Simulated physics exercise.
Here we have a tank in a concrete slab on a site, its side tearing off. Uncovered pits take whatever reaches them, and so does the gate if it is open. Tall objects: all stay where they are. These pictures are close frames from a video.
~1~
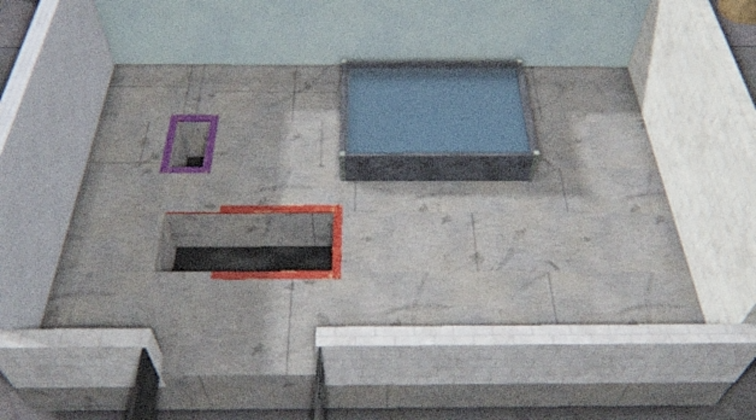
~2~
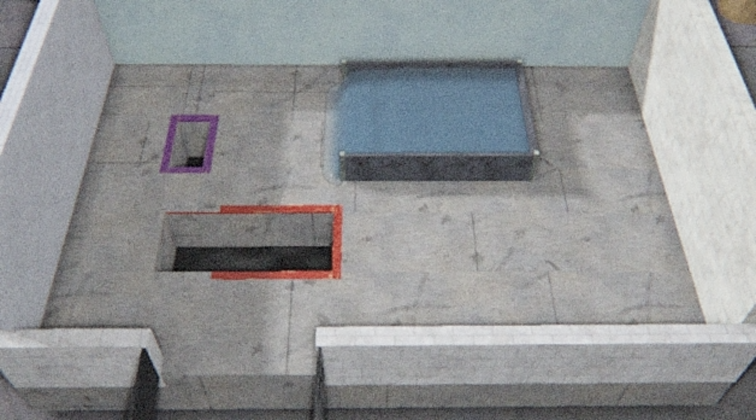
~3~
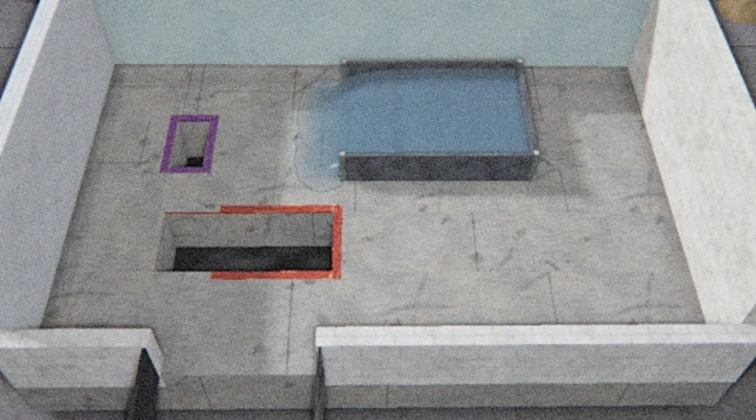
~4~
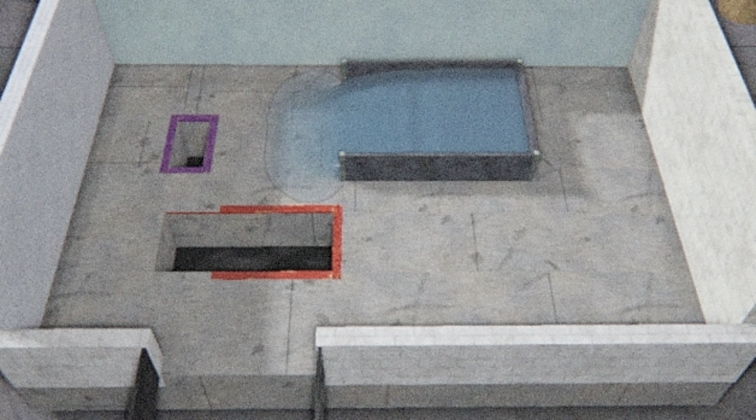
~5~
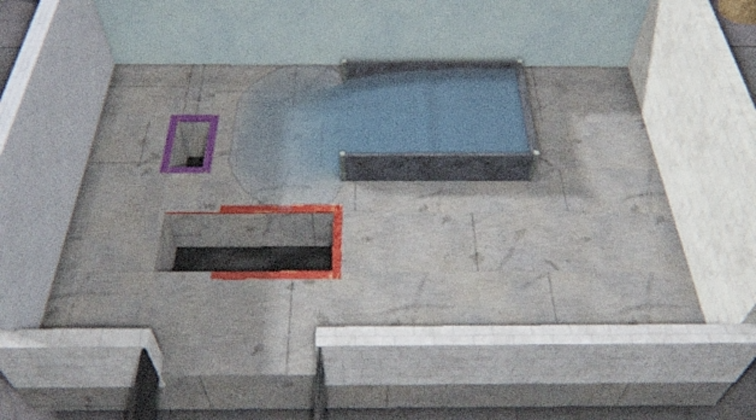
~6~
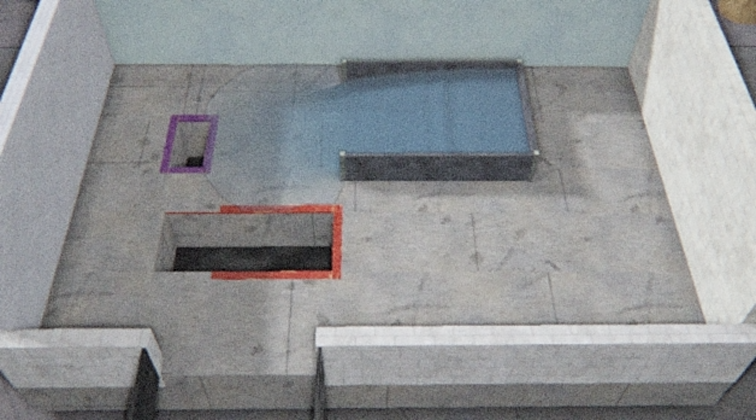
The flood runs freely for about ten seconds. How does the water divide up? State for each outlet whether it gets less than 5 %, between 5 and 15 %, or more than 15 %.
Outcome. The gate gets less than 5 %. The purple pit gets more than 15 %. The red pit gets more than 15 %.
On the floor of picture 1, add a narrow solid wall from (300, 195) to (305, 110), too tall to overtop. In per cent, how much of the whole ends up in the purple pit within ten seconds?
Share for purple - 8 in a hundred.
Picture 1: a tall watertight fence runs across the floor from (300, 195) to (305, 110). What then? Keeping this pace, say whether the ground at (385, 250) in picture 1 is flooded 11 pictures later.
Finding: Waterlogged.
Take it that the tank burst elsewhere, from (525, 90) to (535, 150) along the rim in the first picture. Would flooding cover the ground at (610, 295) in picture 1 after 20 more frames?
Submerged.
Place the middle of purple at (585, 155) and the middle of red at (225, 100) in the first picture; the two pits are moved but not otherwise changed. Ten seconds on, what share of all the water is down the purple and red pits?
Measured shares in per cent - purple 0, red 55.
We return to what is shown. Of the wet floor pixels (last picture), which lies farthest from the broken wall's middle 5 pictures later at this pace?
My guess is roughly (106, 97).
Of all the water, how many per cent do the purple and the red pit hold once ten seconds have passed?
Near 34 in a hundred, followed by near 26 in a hundred.
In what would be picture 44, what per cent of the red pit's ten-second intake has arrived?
Some 65 in a hundred.
A moment on, water covers 25 % of the floor; the gate 0 %, the purple pit 4 %, the red pit 1 %.
Next, water covers 30 % of the floor; the gate 0 %, the purple pit 9 %, the red pit 3 %.
Then, water covers 35 % of the floor; the gate 0 %, the purple pit 17 %, the red pit 8 %.
Later, water covers 45 % of the floor; the gate 0 %, the purple pit 27 %, the red pit 17 %.
In the end, water covers 60 % of the floor; the gate 3 %, the purple pit 34 %, the red pit 25 %.
